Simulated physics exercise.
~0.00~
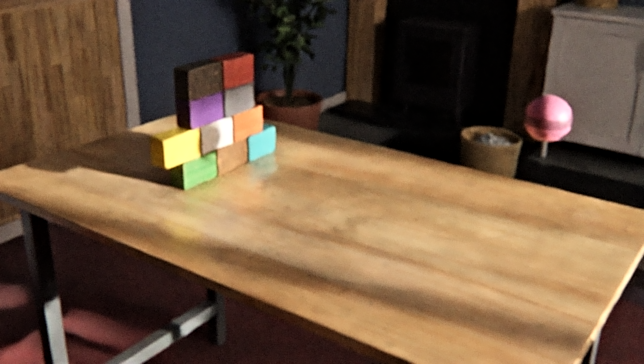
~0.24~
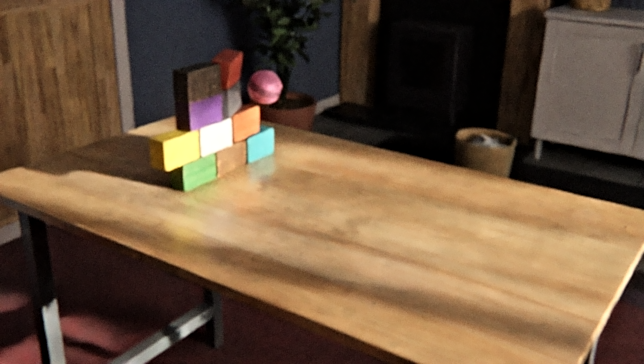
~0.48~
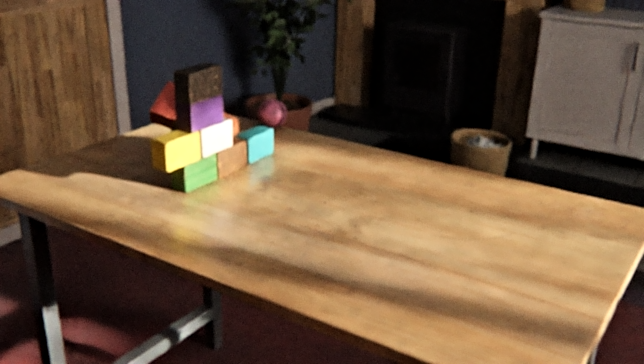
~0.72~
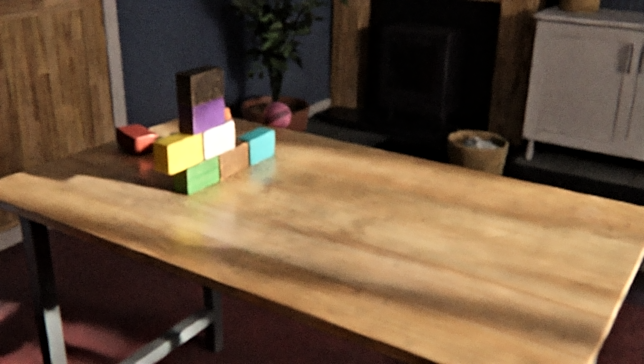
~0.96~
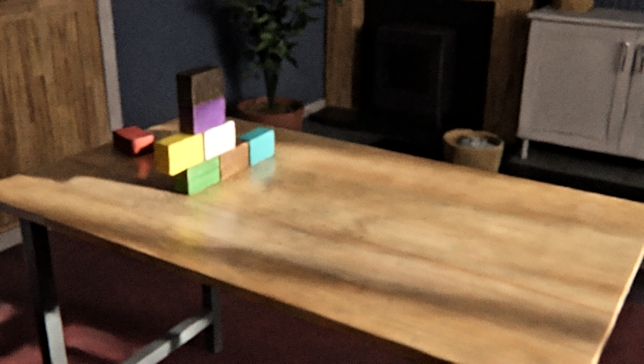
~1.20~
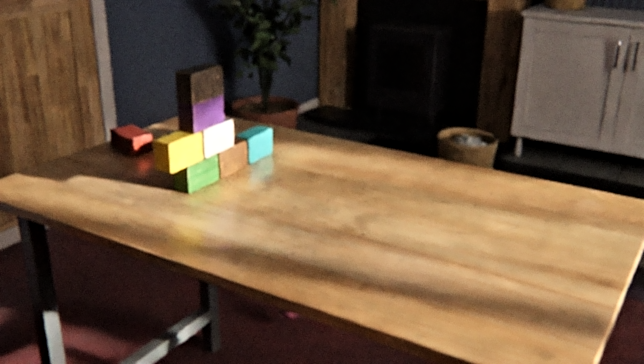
We see a pink ball fly left into a stack of colored blocks on a wooden table, knocking red, grey and orange blocks from it. The ball drops behind the table, and the red block rests left of the still-standing remainder, the other two out of sight.
